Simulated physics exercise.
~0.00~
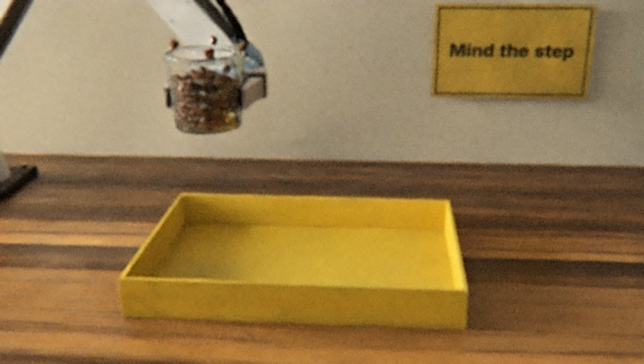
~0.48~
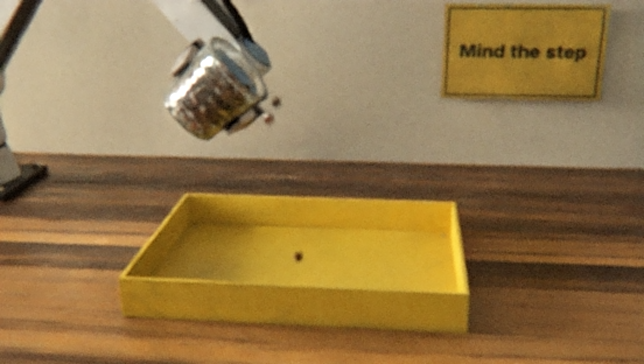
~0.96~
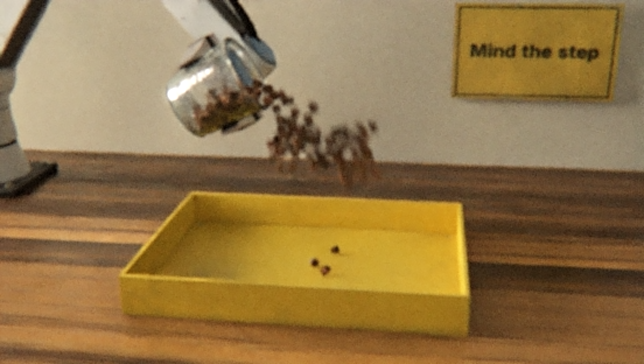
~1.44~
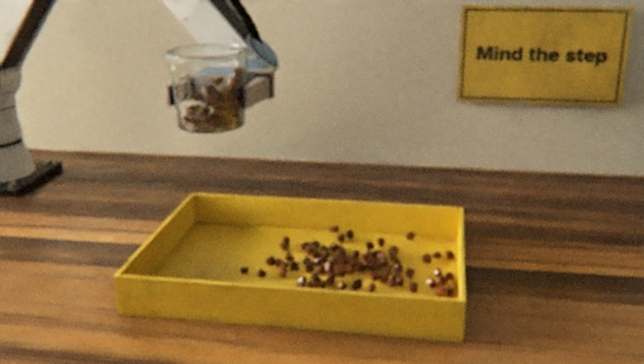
A robot arm tipped a clear cup of small brown pellets over a shallow yellow tray, sending a stream of them tumbling out to the right, then turned the cup upright again, leaving many scattered in the tray and some still in the cup.
